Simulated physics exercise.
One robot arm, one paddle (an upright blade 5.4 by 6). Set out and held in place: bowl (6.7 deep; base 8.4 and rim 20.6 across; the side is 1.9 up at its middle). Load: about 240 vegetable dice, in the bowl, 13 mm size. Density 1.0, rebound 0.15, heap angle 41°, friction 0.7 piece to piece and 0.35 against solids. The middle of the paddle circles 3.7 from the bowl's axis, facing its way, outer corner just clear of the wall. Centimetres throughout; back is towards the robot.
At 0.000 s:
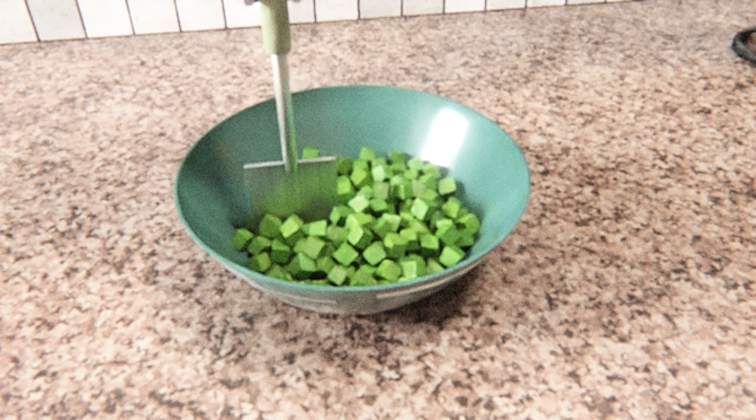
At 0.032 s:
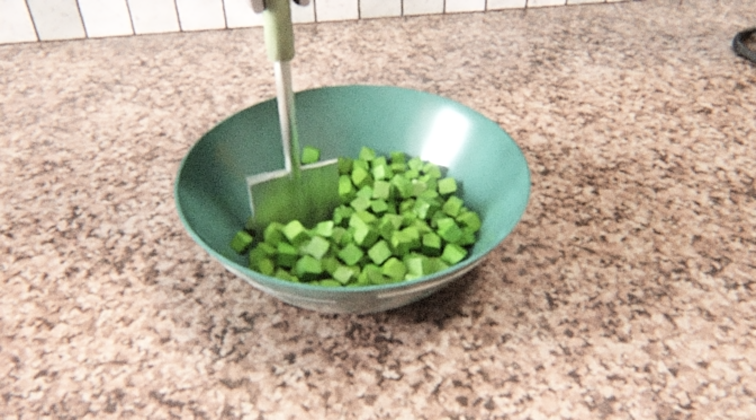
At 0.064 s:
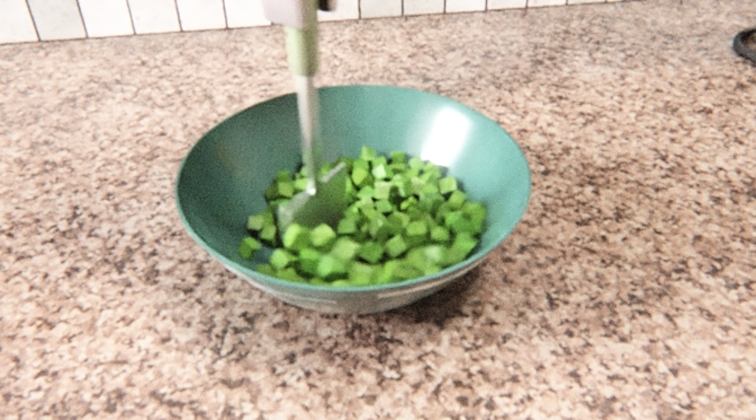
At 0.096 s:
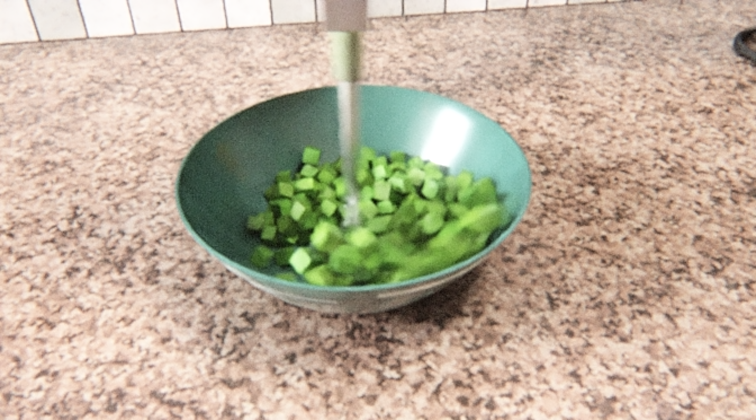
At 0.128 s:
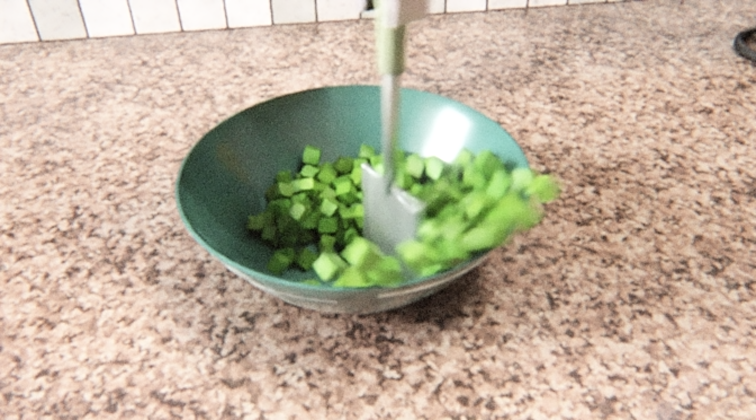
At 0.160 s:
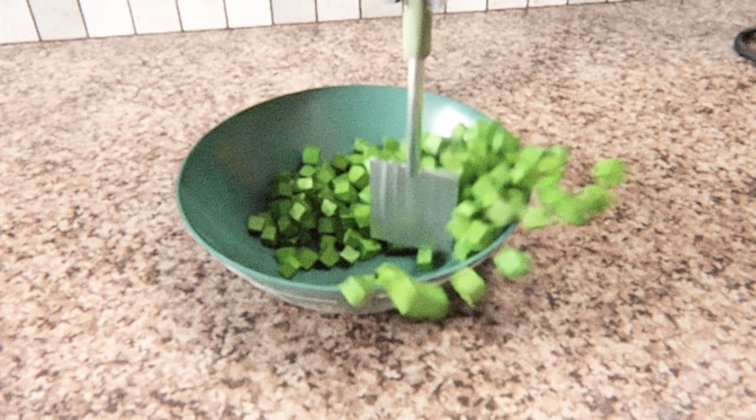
A paddle sweeps rightward through green cubes in a bowl, flinging some over the rim.
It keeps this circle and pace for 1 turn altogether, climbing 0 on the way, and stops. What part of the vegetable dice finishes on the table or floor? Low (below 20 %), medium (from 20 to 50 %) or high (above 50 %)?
Share on the table or floor: Medium (from 20 to 50 %).
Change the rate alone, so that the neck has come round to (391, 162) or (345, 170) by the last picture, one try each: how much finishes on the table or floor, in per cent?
About 20 and 10 per cent.
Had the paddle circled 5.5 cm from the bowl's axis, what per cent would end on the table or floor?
Then about 20 per cent.
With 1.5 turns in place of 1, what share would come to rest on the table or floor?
It would be near 45 per cent.
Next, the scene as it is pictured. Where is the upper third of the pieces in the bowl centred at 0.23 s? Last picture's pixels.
Around (423, 114).
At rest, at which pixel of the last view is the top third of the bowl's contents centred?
Around (323, 271).
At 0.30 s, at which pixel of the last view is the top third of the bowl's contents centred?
Around (283, 120).
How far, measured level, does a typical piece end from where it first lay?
Some 10 cm.
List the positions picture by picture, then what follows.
The first picture shows paddle neck at (288, 140), 0° round; upper third of the load around (367, 221), from x 245 to 470, top at y 155; 237 in the bowl.
The second picture shows paddle neck at (291, 148), 14° round; upper third of the load around (367, 225), from x 245 to 470, top at y 155.
The third picture shows paddle neck at (314, 164), 48° round; upper third of the load around (373, 232), from x 250 to 475, top at y 155.
The fourth picture shows paddle neck at (352, 170), 82° round; upper third of the load around (415, 234), from x 255 to 495, top at y 155.
The fifth picture shows paddle neck at (391, 162), 117° round; upper third of the load around (453, 210), from x 255 to 545, top at y 155; 232 in the bowl, 5 in flight or on the tool.
The sixth picture shows paddle neck at (414, 145), 151° round; upper third of the load around (477, 178), from x 255 to 610, top at y 130; 223 in the bowl, 14 in flight or on the tool.
By 0.23 s, 226° round, highest piece 11 above the table; 204 in the bowl, 33 in flight or on the tool.
By 0.30 s, 301° round, highest piece 10 above the table; 179 in the bowl, 19 on the table or floor, 39 in flight or on the tool.
By 0.53 s, 0° round, highest piece 5 above the table; 152 in the bowl, 85 on the table or floor.
By 1.23 s, 0° round, highest piece 5 above the table; 152 in the bowl, 85 on the table or floor.
Final count, 152 in the bowl, 85 on the table or floor. That is 36 % on the table or floor.
